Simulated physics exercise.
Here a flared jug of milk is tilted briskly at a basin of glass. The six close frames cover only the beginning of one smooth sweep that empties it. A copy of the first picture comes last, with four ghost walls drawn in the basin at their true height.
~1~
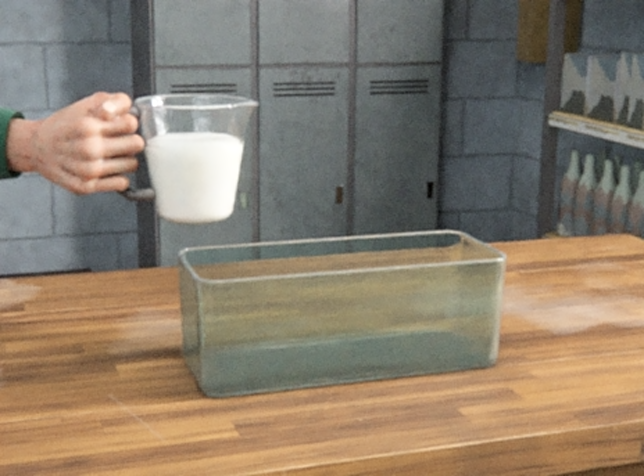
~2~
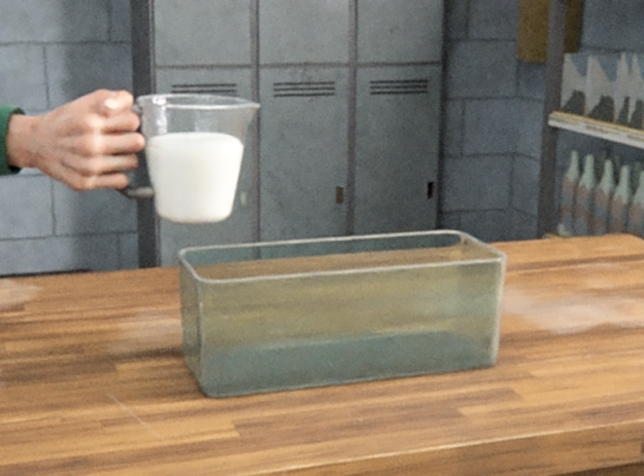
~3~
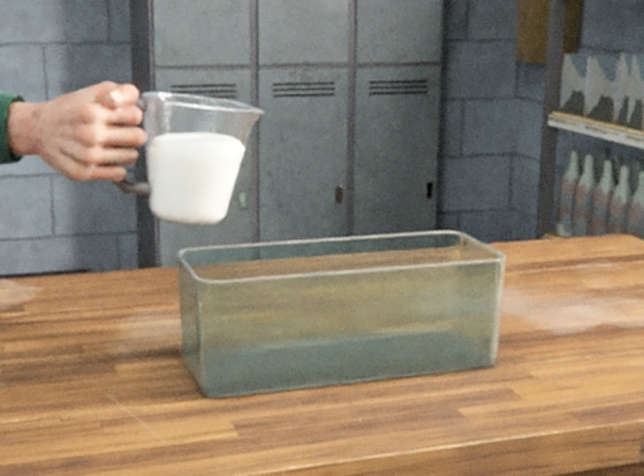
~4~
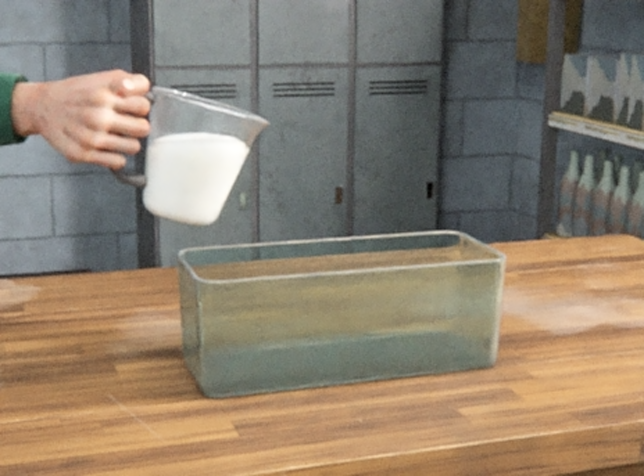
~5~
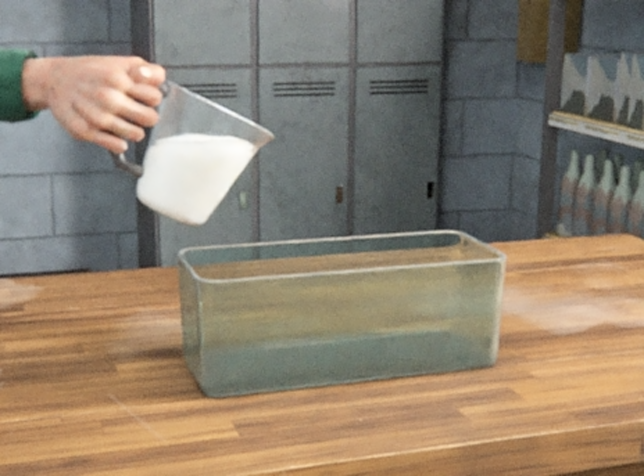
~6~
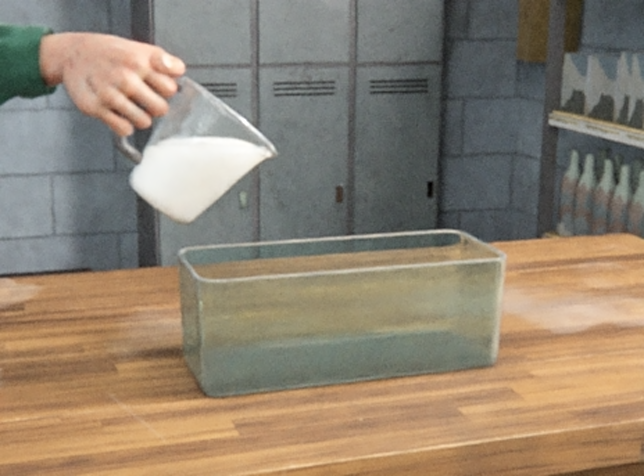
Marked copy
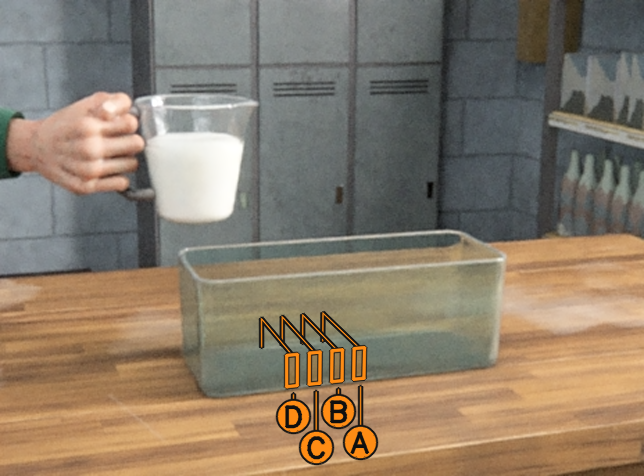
In a room with grey block walls and grey metal lockers, a still camera looks slightly down on a wooden tabletop. A hand in a green sleeve holds a clear jug of white milk at the left, above a rectangular glass basin, with pale bottles shelved at the right. The hand rises slightly and tilts the jug steadily rightward, the milk slanting inside toward the lip.
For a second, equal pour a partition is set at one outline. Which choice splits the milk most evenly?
The answer is slot B.
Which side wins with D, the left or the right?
The right one.
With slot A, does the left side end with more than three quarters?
Yes, it does.
In orange, A at (360, 386); B at (338, 389); C at (316, 391); D at (293, 394).
With A, about 94 % ends left of the wall and 4 % right of it.
With B, about 53 % ends left of the wall and 46 % right of it.
With C, about 5 % ends left of the wall and 94 % right of it.
With D, about 3 % ends left of the wall and 96 % right of it.
